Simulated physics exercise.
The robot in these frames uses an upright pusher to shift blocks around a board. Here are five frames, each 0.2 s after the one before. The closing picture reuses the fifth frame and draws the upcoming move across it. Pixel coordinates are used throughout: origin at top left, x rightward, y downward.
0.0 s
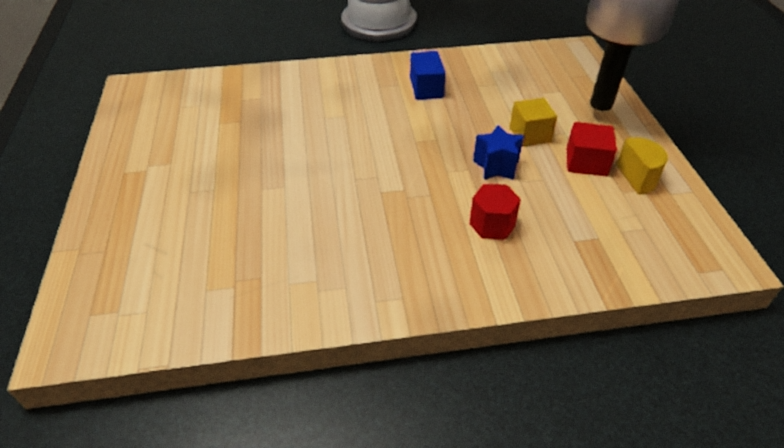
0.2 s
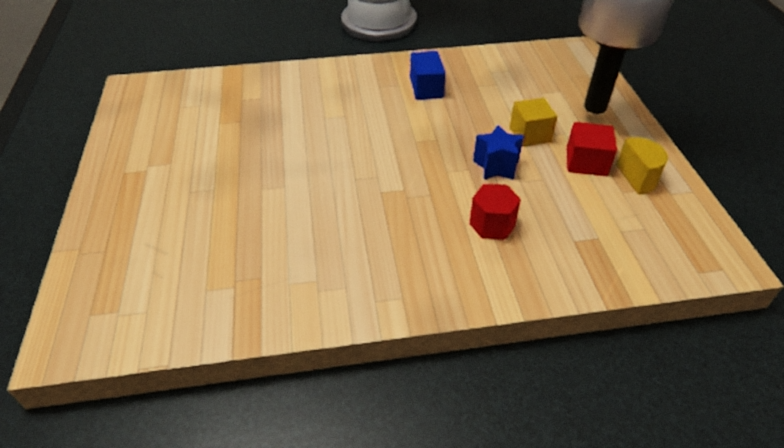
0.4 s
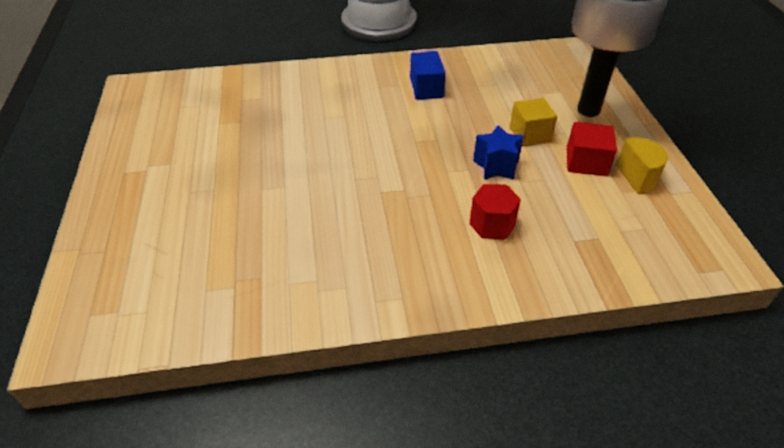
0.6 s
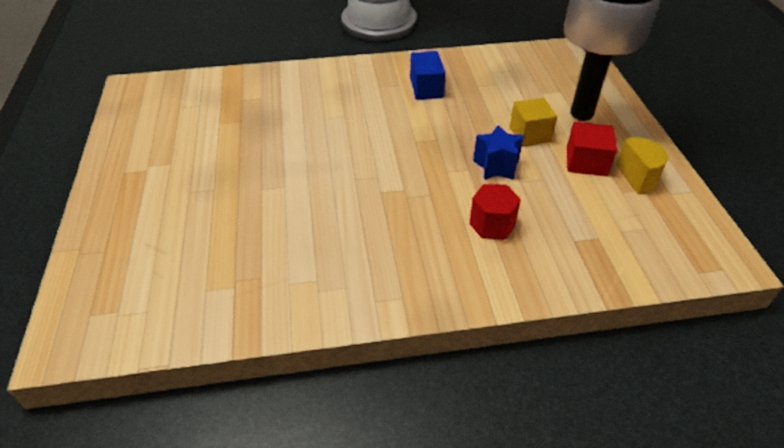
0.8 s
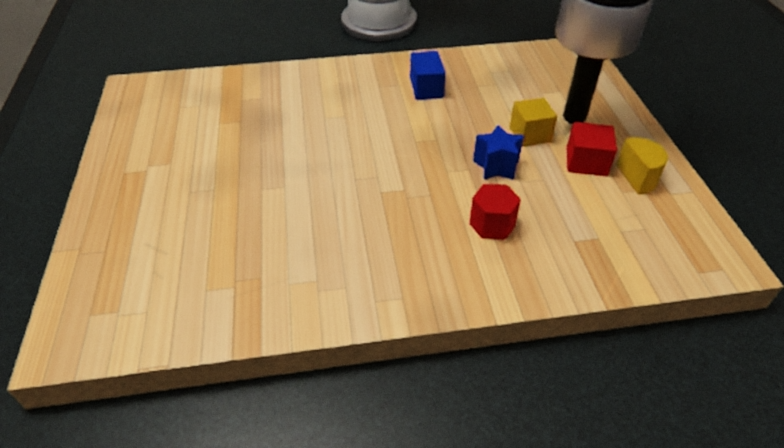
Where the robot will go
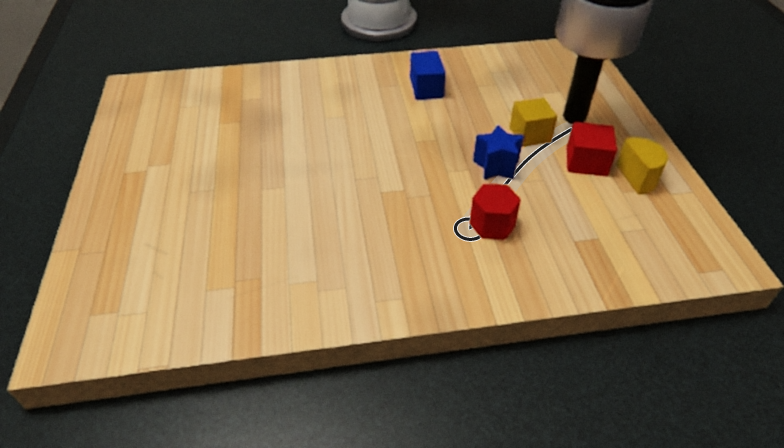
On a wooden board with red, blue and yellow blocks grouped toward the right, a robot's upright black pusher moves slightly left and toward the viewer, nearing the gap between a yellow block and a red one, while every block stays still.
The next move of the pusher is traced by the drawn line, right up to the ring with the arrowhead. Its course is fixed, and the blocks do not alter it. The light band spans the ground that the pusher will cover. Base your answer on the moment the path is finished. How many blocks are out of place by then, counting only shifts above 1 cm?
My answer is three or more.
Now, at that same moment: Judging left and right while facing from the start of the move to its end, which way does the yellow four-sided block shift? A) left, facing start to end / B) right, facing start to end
The one that fits is B, right, facing start to end.
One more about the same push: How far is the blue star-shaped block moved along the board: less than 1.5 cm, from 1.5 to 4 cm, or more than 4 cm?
It will fall in the middle band, 1.5 to 4 cm.
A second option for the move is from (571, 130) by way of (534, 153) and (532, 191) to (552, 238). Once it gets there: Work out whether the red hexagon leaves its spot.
Once the path is done, it remains where it sat before.
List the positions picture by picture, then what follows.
The first frame shows tip of the pusher at (601, 105), middles of tops, red hexagon at (497, 198), blue star-shaped block at (501, 140), yellow four-sided block at (536, 109), red four-sided block at (595, 135).
The second frame shows pusher at (595, 108), nothing pushed.
The third frame shows pusher at (588, 112), nothing pushed.
The fourth frame shows pusher at (581, 115), nothing pushed.
The fifth frame shows pusher at (574, 119), red hexagon at (497, 198), blue star-shaped block at (501, 140), yellow four-sided block at (536, 109), red four-sided block at (595, 135).
The line goes from (571, 130) through (533, 155) and (502, 189) to (469, 229).
The first path, step by step. One third of the way, pusher at (535, 144); yellow four-sided block at (519, 111), turned 50° clockwise.
Two thirds of the way, pusher at (503, 179); blue star-shaped block at (477, 150), turned 80° clockwise; yellow four-sided block at (519, 111), turned 50° clockwise.
At the end, pusher at (471, 218); red hexagon at (495, 226), turned 40° anticlockwise; blue star-shaped block at (476, 150), turned 90° clockwise; yellow four-sided block at (519, 111), turned 50° clockwise; red four-sided block unmoved.
